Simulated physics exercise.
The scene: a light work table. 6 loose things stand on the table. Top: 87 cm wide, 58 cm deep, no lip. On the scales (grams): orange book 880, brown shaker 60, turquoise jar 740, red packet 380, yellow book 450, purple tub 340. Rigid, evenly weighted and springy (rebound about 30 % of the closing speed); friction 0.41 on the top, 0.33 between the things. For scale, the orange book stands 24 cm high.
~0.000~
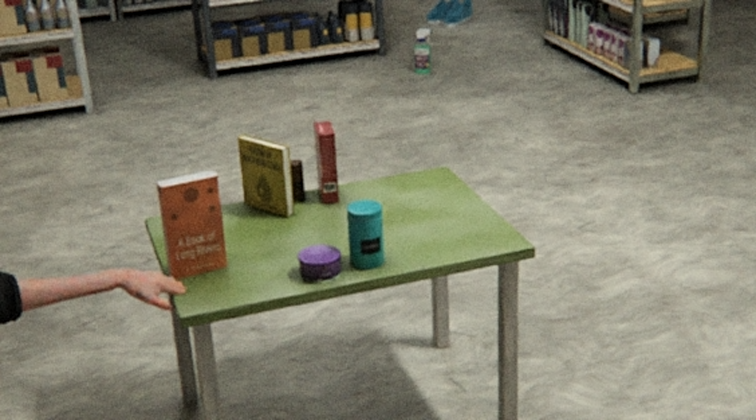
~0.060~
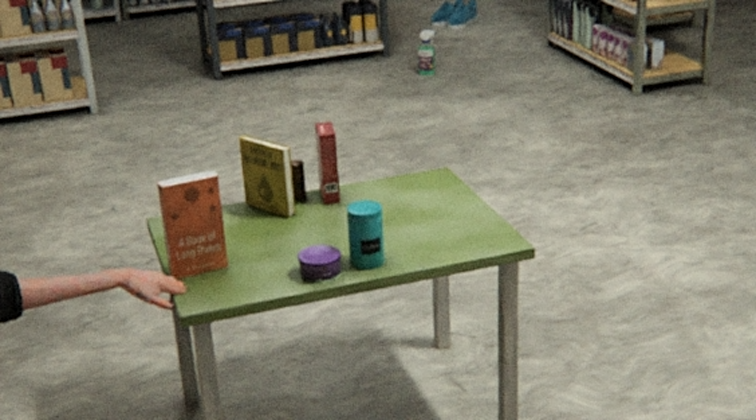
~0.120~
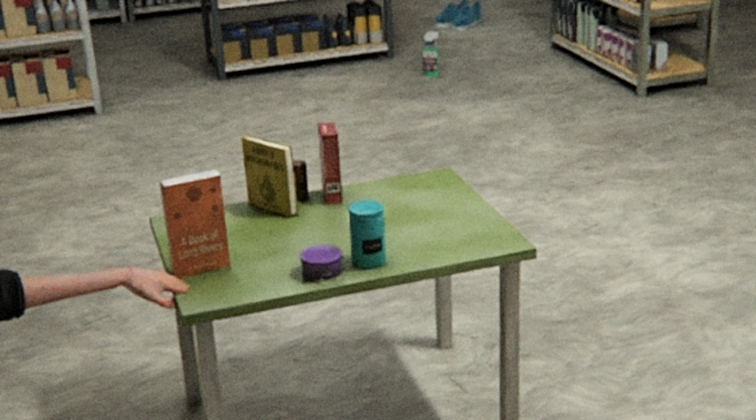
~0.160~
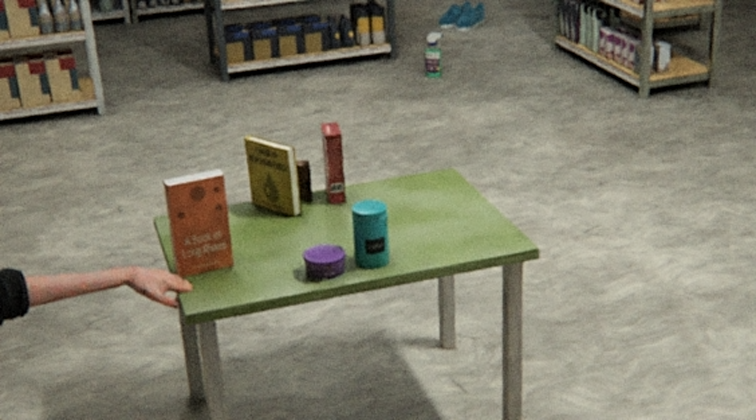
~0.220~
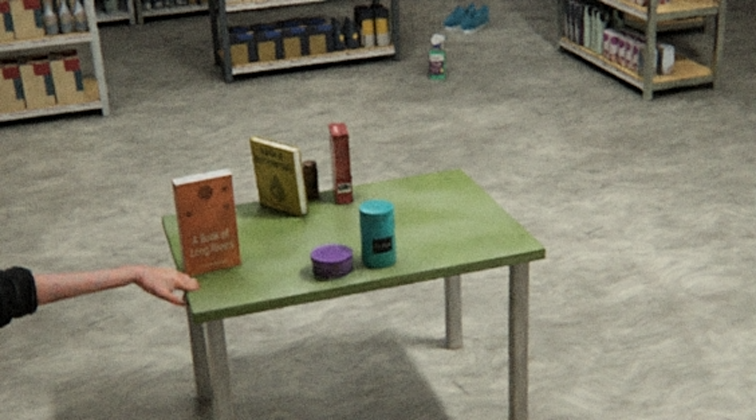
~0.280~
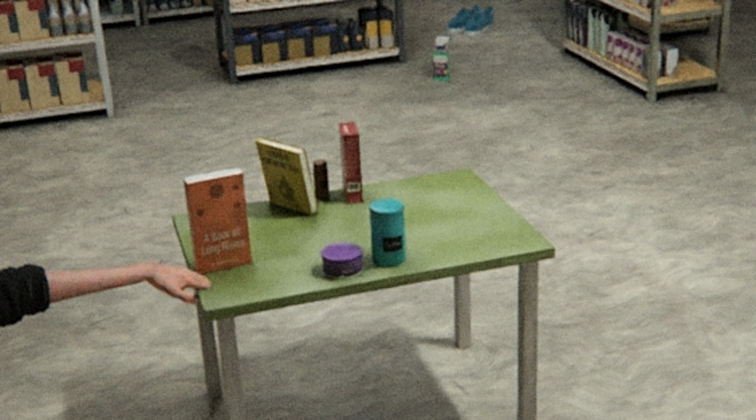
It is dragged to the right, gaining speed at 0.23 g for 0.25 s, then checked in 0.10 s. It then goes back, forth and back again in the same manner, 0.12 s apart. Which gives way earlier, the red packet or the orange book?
Of the two named, the former: The red packet.
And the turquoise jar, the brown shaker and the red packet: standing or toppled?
The turquoise jar keeps standing; the brown shaker tips over; the red packet topples.
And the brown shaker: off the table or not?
The brown shaker finishes off the table.
Around 0.68 s, table 7 cm from its start; red packet on its side near (407, 182); yellow book on its side.
Around 0.98 s, red packet on its side near (386, 186); yellow book on its side; brown shaker at 43° to upright.
Around 1.48 s, table 10 cm from its start; brown shaker now off the table; red packet on its side near (423, 180); yellow book on its side.
Around 1.78 s, red packet on its side near (390, 185); yellow book on its side.
Finally (2.5 s), off the table, brown shaker; on their side or leaning hard on the table, red packet and yellow book; the other 3 still in place (within 5 cm). Final places as that camera would see them, red packet near (386, 187), orange book near (195, 225). Red packet went at 0.56 s; orange book was never lost.
